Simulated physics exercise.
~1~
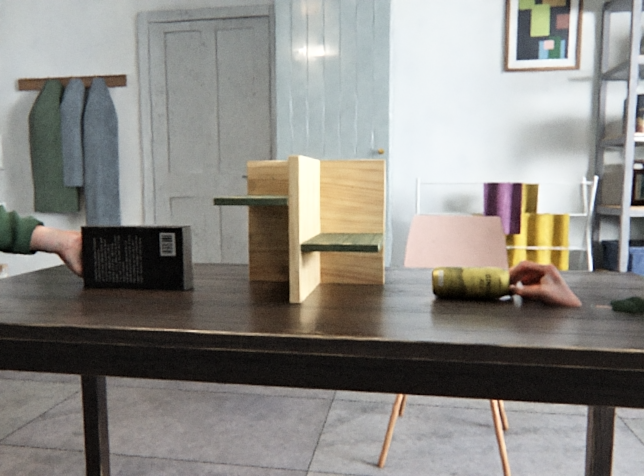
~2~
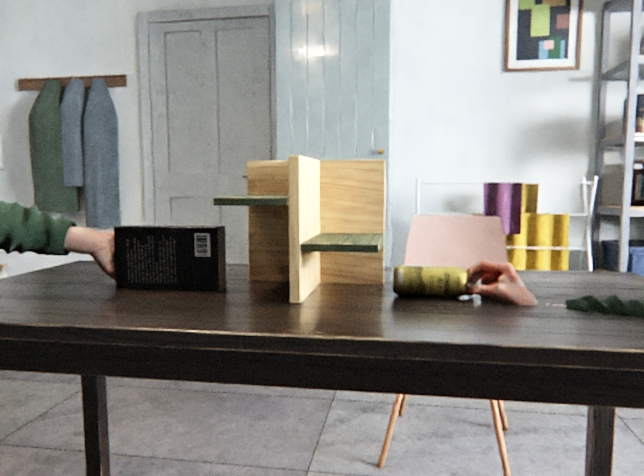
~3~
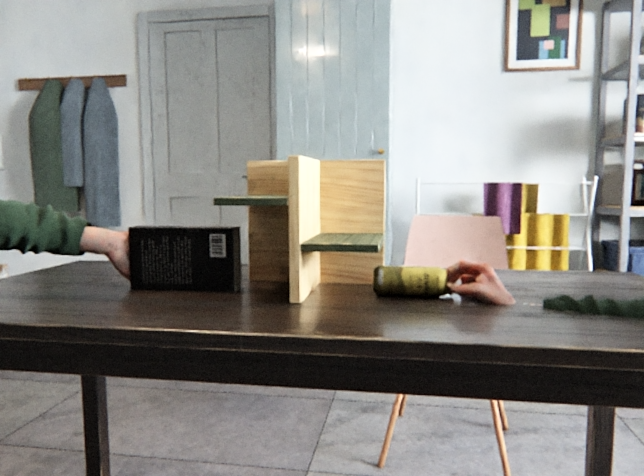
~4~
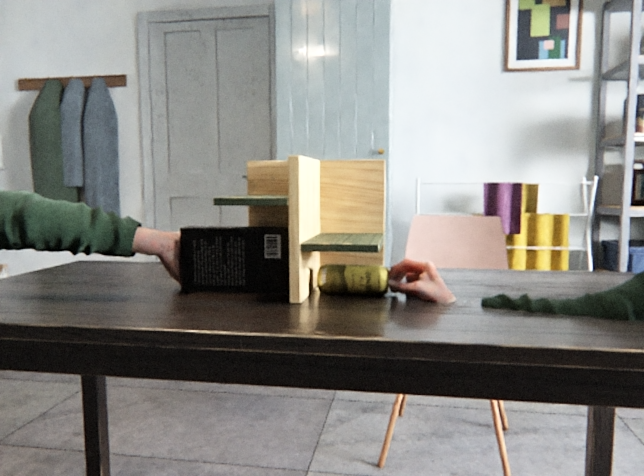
Two hands sliding a black book and a yellow can inward from opposite sides until both sit beneath a wooden shelf's green ledges.
